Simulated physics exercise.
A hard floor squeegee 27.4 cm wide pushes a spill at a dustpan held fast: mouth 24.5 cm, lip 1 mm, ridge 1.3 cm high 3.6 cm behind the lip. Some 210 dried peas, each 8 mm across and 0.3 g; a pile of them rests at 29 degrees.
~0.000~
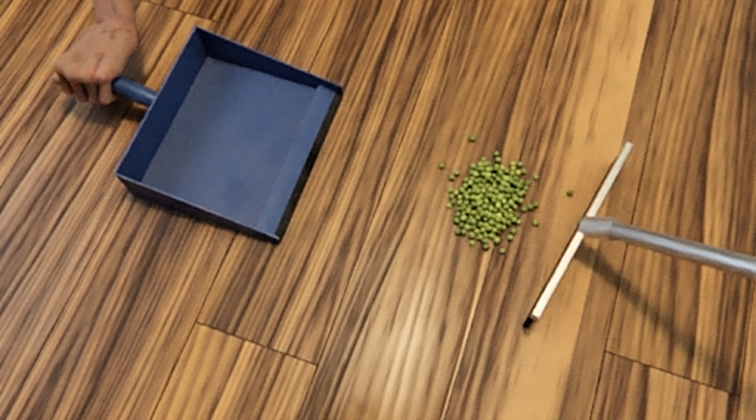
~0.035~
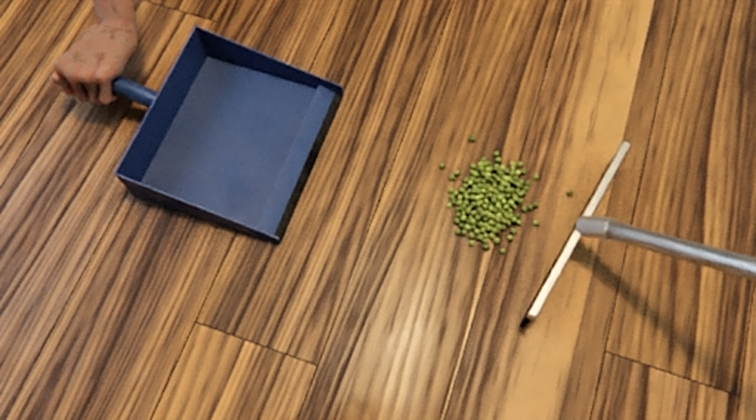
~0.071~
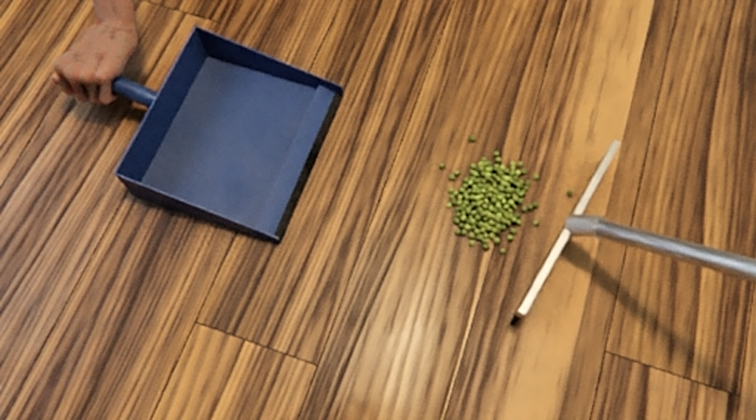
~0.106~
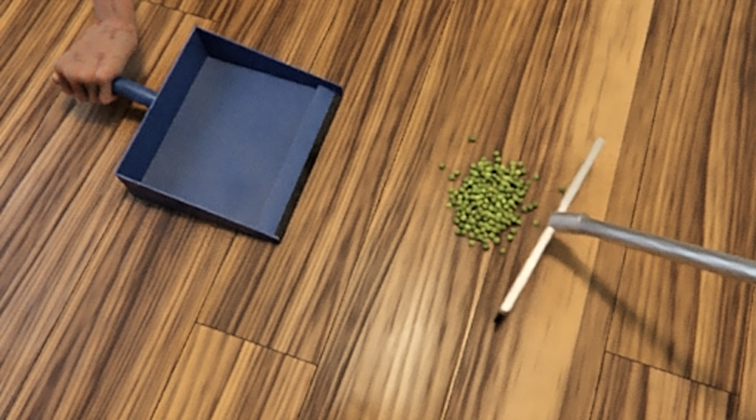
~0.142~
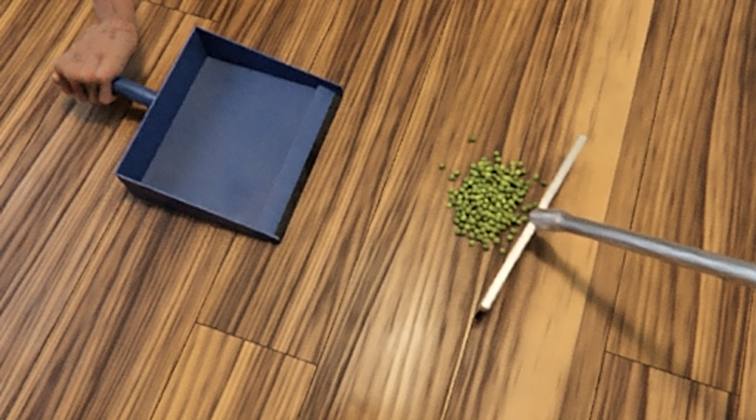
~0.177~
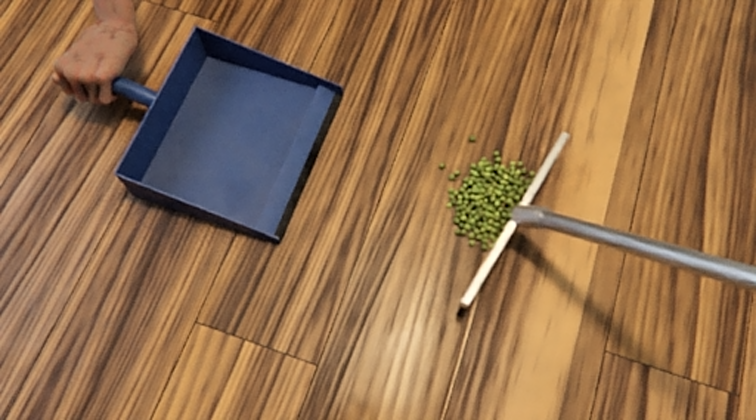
A white-edged squeegee on a grey metal pole slides steadily leftward across a brown striped wooden floor, seen from above at an angle by a camera that stays still. A loose heap of small green peas lies right of centre, and at the upper left a hand holds a blue dustpan motionless. The blade closes the gap, meets the heap's right side and nudges the nearest peas left, while the rest stay put.
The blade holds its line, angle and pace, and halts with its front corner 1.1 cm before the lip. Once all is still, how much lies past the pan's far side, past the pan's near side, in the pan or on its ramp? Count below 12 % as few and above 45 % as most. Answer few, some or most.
Far side some, near side few, pan some.
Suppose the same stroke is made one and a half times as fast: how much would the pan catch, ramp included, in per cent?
In that case some 35 per cent.
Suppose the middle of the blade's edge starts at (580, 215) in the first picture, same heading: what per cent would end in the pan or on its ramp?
About 25 per cent.
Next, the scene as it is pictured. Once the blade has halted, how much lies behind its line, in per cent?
About 10 per cent.
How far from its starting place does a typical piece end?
Roughly 24 cm.
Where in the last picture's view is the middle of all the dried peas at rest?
Around (330, 141).
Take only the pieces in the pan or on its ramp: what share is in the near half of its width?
About 50 per cent.
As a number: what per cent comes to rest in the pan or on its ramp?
Some 15 per cent.
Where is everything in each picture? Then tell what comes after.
Blade from (535, 315) to (626, 149), moved 0.0 cm, 0 of the pieces shifted so far; middle of the pieces at (488, 196); pan at (229, 140), in the first frame.
Blade from (532, 315) to (623, 149), moved 0.4 cm, 0 of the pieces shifted so far; middle of the pieces at (488, 196), in the second frame.
Blade from (521, 313) to (613, 147), moved 1.7 cm, 0 of the pieces shifted so far; middle of the pieces at (488, 196), in the third frame.
Blade from (504, 310) to (598, 145), moved 3.7 cm, 1 of the pieces shifted so far; middle of the pieces at (488, 196), in the fourth frame.
Blade from (484, 307) to (580, 142), moved 6.1 cm, 2 of the pieces shifted so far; middle of the pieces at (488, 196), in the fifth frame.
Blade from (465, 303) to (563, 139), moved 8.5 cm, 32 of the pieces shifted so far; middle of the pieces at (487, 195); pan at (229, 140). The blade's pace is about 0.67 m/s, heading 9 degrees towards the viewer's side, in the sixth frame.
After 0.37 s, middle of the blade 16 cm from the lip; 0 % over the lip, far side 10 %, near side 0 %.
After 0.49 s, middle of the blade 8 cm from the lip; 0 % over the lip, far side 15 %, near side 0 %.
Then, at 0.75 s, middle of the blade 4 cm from the lip; 20 % over the lip, far side 20 %, near side 0 %.
By 1.3 s all is still; far side 20 %, near side 0 %, pan 15 %, in front of the lip or behind the blade 60 %.
